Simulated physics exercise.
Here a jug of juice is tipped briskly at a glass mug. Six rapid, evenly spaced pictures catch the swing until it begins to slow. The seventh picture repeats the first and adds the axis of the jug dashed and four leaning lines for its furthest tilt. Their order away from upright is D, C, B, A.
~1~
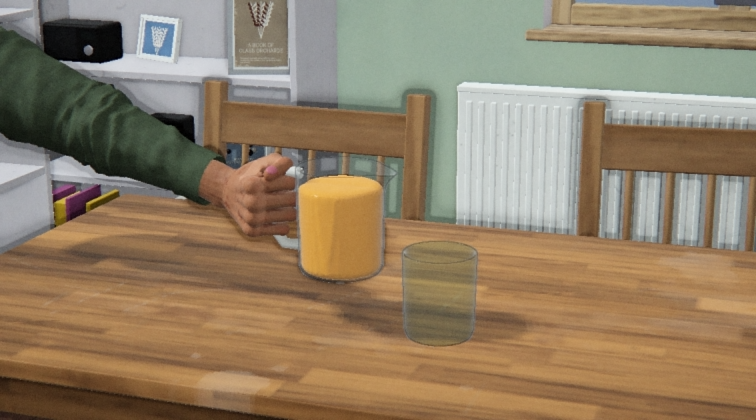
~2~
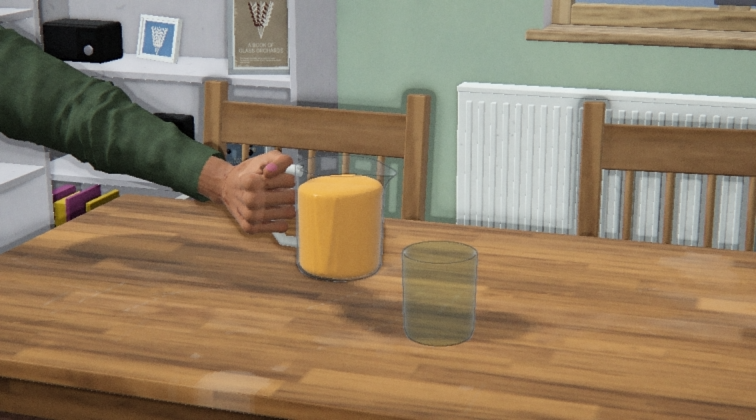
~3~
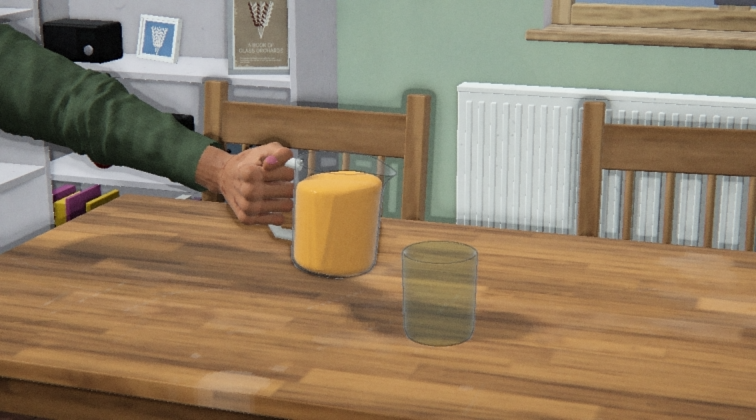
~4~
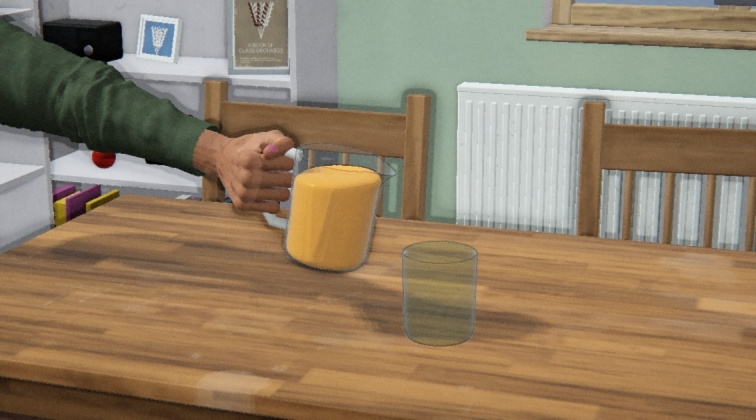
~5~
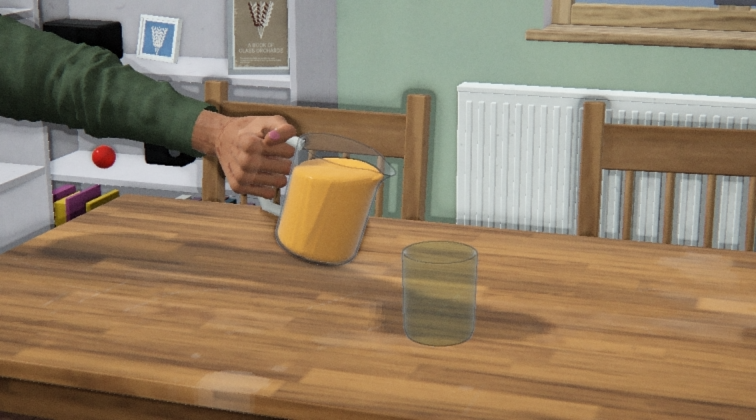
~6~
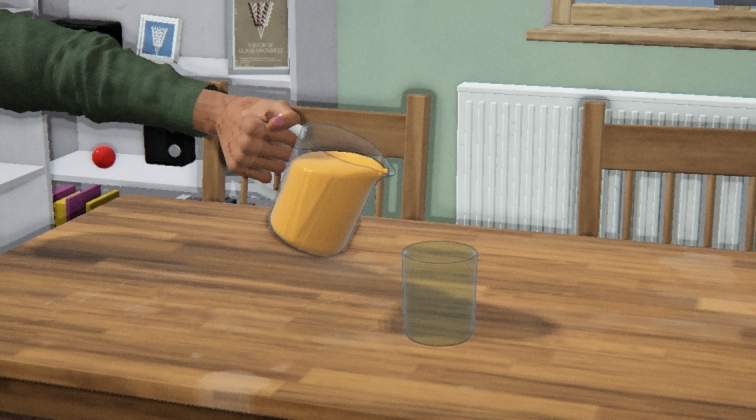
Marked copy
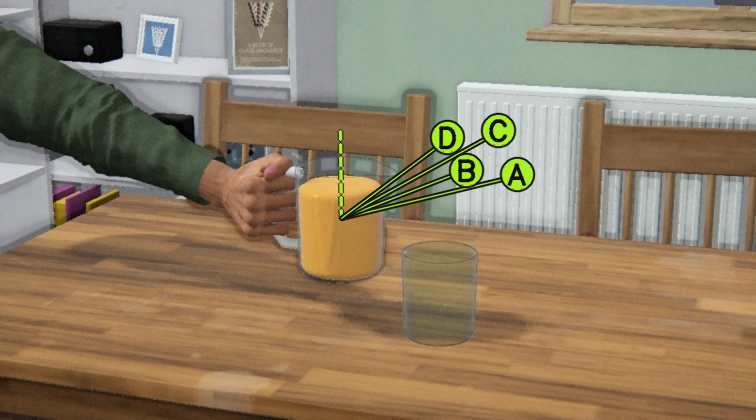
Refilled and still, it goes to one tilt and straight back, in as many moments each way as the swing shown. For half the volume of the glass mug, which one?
The best mark is C.
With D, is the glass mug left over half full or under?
Under half.
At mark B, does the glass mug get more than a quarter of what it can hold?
Yes, it does.
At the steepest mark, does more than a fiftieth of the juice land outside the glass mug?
Yes.
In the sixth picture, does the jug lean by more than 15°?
Yes, it does.
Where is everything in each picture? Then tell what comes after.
Upright, lip at (395, 174); rim of the glass mug round (440, 251); nothing has left yet, in the first picture.
Upright, lip at (395, 174); nothing has left yet, in the second picture.
Tipped about 5°, lip at (395, 174); nothing has left yet, in the third picture.
Tipped about 10°, lip at (394, 174); nothing has left yet, in the fourth picture.
Tipped about 17°, lip at (394, 174); nothing has left yet, in the fifth picture.
Tipped about 24°, lip at (394, 173); nothing has left yet, in the sixth picture.
On the marked copy, A at (501, 179); B at (450, 176); C at (483, 139); D at (434, 149).
If A is chosen, the glass mug ends with about 67 % of what it can hold; 15 % of the juice is spilt.
If B is chosen, the glass mug ends with about 65 % of what it can hold; 4 % of the juice is spilt.
If C is chosen, the glass mug ends with about 51 % of what it can hold.
If D is chosen, the glass mug ends with about 37 % of what it can hold.
